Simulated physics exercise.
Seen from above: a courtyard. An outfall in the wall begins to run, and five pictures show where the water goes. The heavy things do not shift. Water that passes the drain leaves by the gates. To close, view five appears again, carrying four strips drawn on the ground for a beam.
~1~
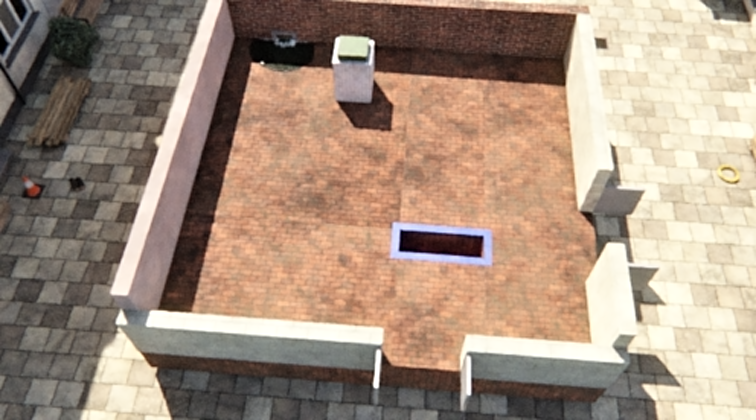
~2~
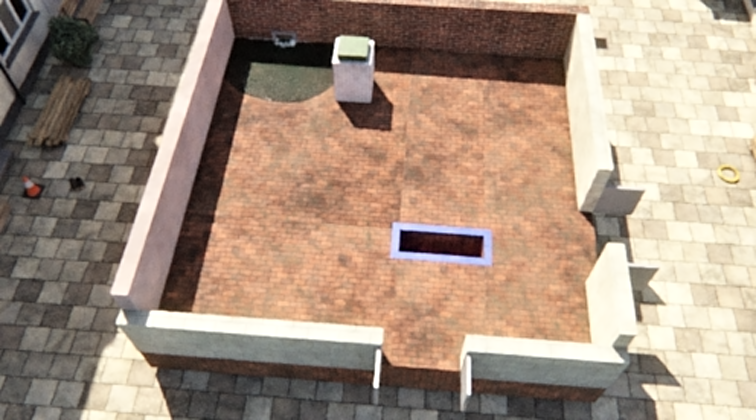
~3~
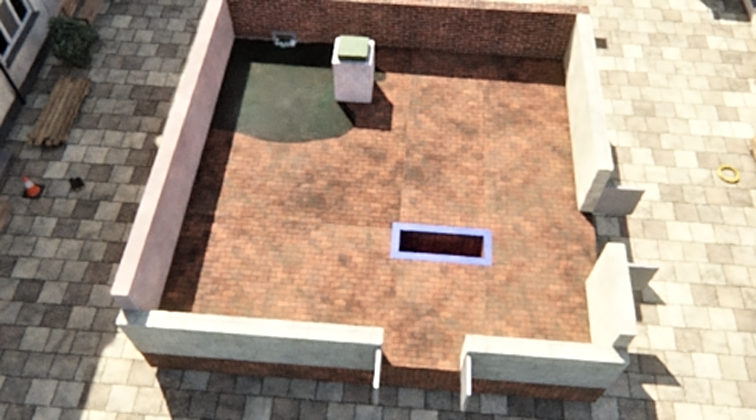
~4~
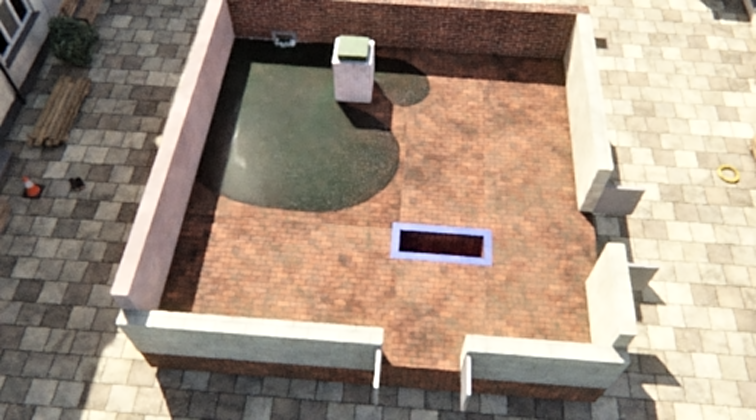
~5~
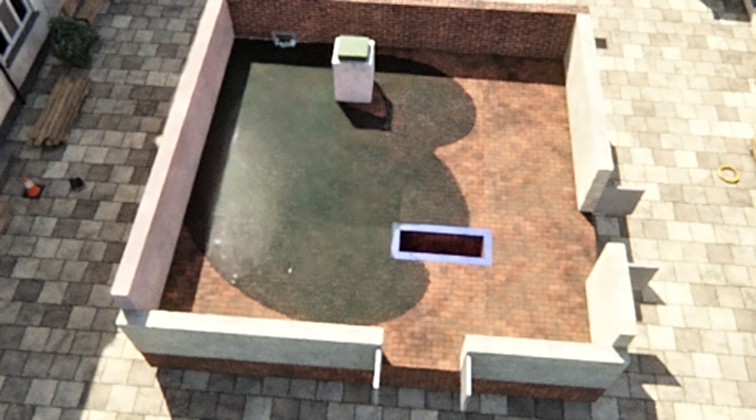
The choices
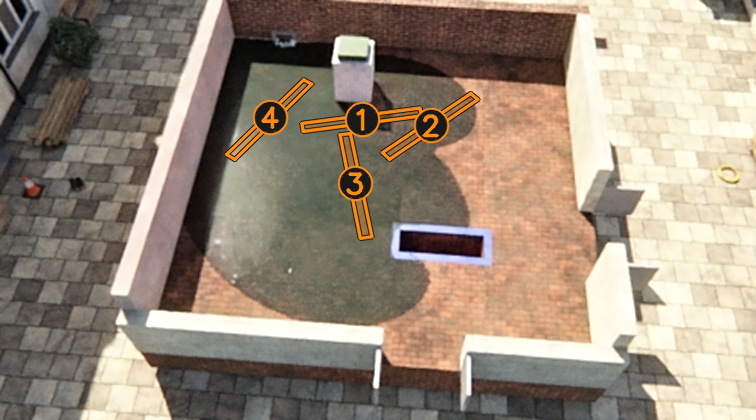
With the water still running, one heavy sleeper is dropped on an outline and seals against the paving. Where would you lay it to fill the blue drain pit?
The answer is spot 2.
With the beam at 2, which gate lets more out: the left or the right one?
The left gate.
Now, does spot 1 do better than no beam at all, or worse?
It is worse.
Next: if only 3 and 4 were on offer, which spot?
That is spot 4.
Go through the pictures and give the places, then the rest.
Outfall at (285, 36); blue drain pit at (441, 244); open gate at (422, 353); open gate at (582, 245); water covers 2 % of the ground and shows as far out as (290, 67); blue drain pit still dry.
Water covers 8 % of the ground and shows as far out as (321, 91); blue drain pit still dry.
Water covers 15 % of the ground and shows as far out as (300, 140); blue drain pit still dry.
Water covers 28 % of the ground and shows as far out as (336, 205); blue drain pit still dry.
Water covers 48 % of the ground and shows as far out as (405, 308); blue drain pit taking water.
On the marked copy, 1 from (302, 127) to (420, 111); 2 from (386, 155) to (474, 96); 3 from (345, 134) to (366, 237); 4 from (230, 156) to (307, 81).
If 1 is chosen, about 16 % of the stream runs into the blue drain pit, about 81 % out by the gates.
If 2 is chosen, about 28 % of the stream runs into the blue drain pit, about 65 % out by the gates.
If 3 is chosen, about 14 % of the stream runs into the blue drain pit, about 82 % out by the gates.
If 4 is chosen, about 18 % of the stream runs into the blue drain pit, about 77 % out by the gates.
